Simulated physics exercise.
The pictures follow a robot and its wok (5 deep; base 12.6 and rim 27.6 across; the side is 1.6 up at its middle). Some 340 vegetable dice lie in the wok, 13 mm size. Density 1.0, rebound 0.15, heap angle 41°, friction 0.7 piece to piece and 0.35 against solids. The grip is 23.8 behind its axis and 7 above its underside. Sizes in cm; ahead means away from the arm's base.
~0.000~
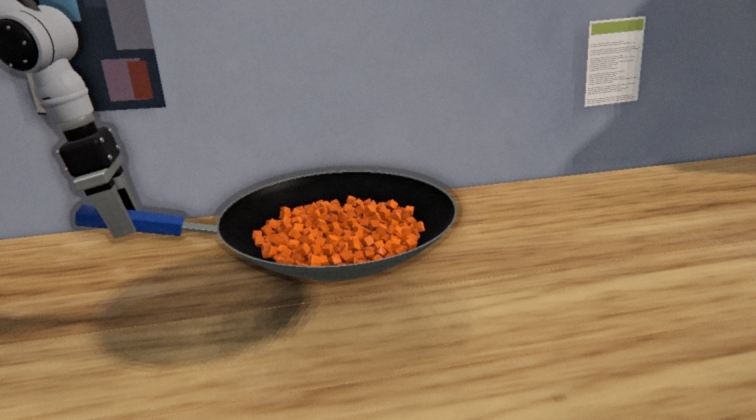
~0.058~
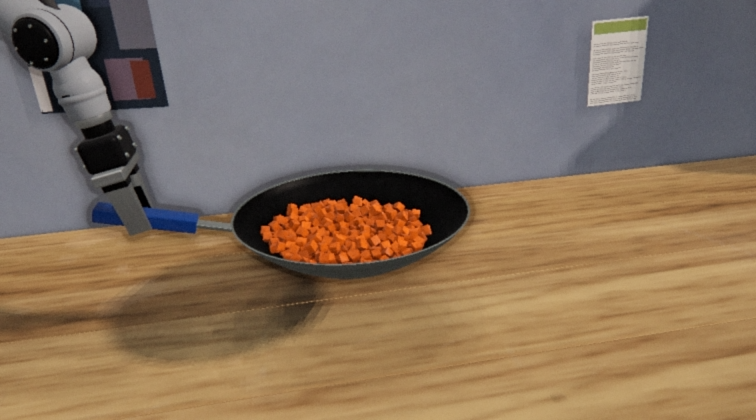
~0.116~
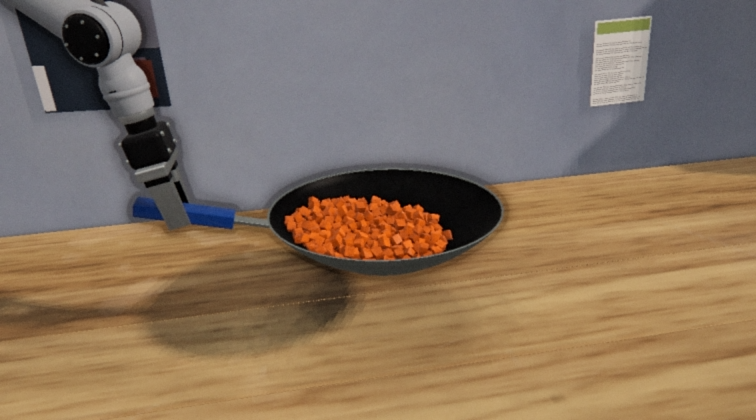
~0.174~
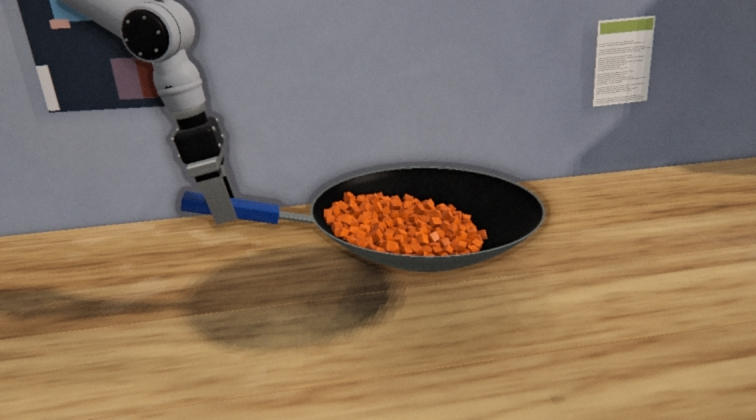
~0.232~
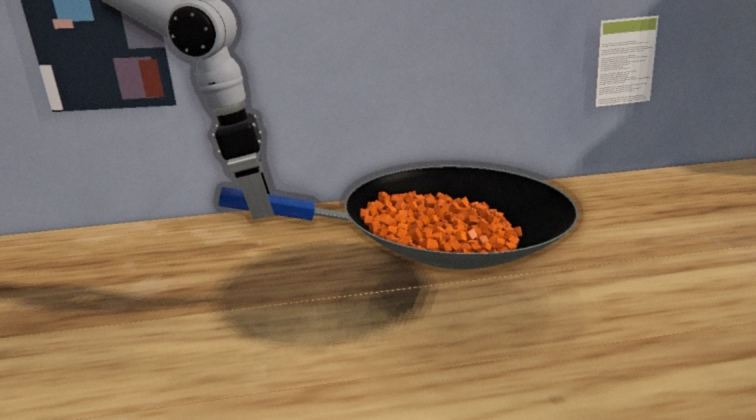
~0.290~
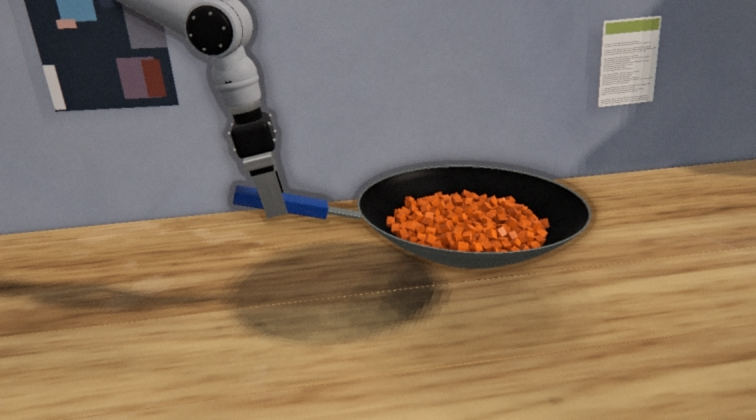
Above a wooden surface by a blue-grey wall, a robot arm grips the blue handle of a dark wok heaped with orange vegetable dice. The arm carries the wok steadily to the right while the dice bunch toward the handle side, then the wok slows and they slide back toward the middle.
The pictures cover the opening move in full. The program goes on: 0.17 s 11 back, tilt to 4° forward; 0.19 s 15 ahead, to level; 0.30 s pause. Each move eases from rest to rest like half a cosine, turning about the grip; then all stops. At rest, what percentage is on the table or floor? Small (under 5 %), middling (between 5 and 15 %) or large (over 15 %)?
Share on the table or floor: Middling (between 5 and 15 %).
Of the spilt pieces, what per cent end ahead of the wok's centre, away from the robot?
Some 60 per cent.
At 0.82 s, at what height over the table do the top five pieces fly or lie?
Some 14 cm.
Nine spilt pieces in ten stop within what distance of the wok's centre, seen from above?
Some 30 cm.
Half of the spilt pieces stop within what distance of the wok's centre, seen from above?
About 10 cm.
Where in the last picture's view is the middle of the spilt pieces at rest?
At about (500, 289).
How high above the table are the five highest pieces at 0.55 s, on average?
Some 14 cm.
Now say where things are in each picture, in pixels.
The first picture shows wok middle at (339, 231), level; upper third of the load around (337, 226), from x 255 to 420, top at y 200; 339 in the wok.
The second picture shows wok middle at (352, 229), level; upper third of the load around (326, 229), from x 265 to 425, top at y 200.
The third picture shows wok middle at (386, 227), level; upper third of the load around (338, 226), from x 290 to 445, top at y 200.
The fourth picture shows wok middle at (426, 224), tilted 1° forward; upper third of the load around (373, 221), from x 330 to 480, top at y 195.
The fifth picture shows wok middle at (458, 222), tilted 2° forward; upper third of the load around (411, 221), from x 365 to 515, top at y 195.
The sixth picture shows wok middle at (470, 222), tilted 2° forward; upper third of the load around (449, 222), from x 390 to 545, top at y 195; 339 in the wok.
After 0.55 s, tilted 2° forward, highest piece 15 above the table; 313 in the wok, 26 in flight or on a rim.
After 0.82 s, level, highest piece 14 above the table; 312 in the wok, 26 on the table or floor, 1 in flight or on a rim.
After 1.15 s, level, highest piece 14 above the table; 312 in the wok, 27 on the table or floor.
After 2.20 s, level, highest piece 14 above the table; 312 in the wok, 27 on the table or floor.
At rest, 312 in the wok, 27 on the table or floor. That is 8 % on the table or floor.
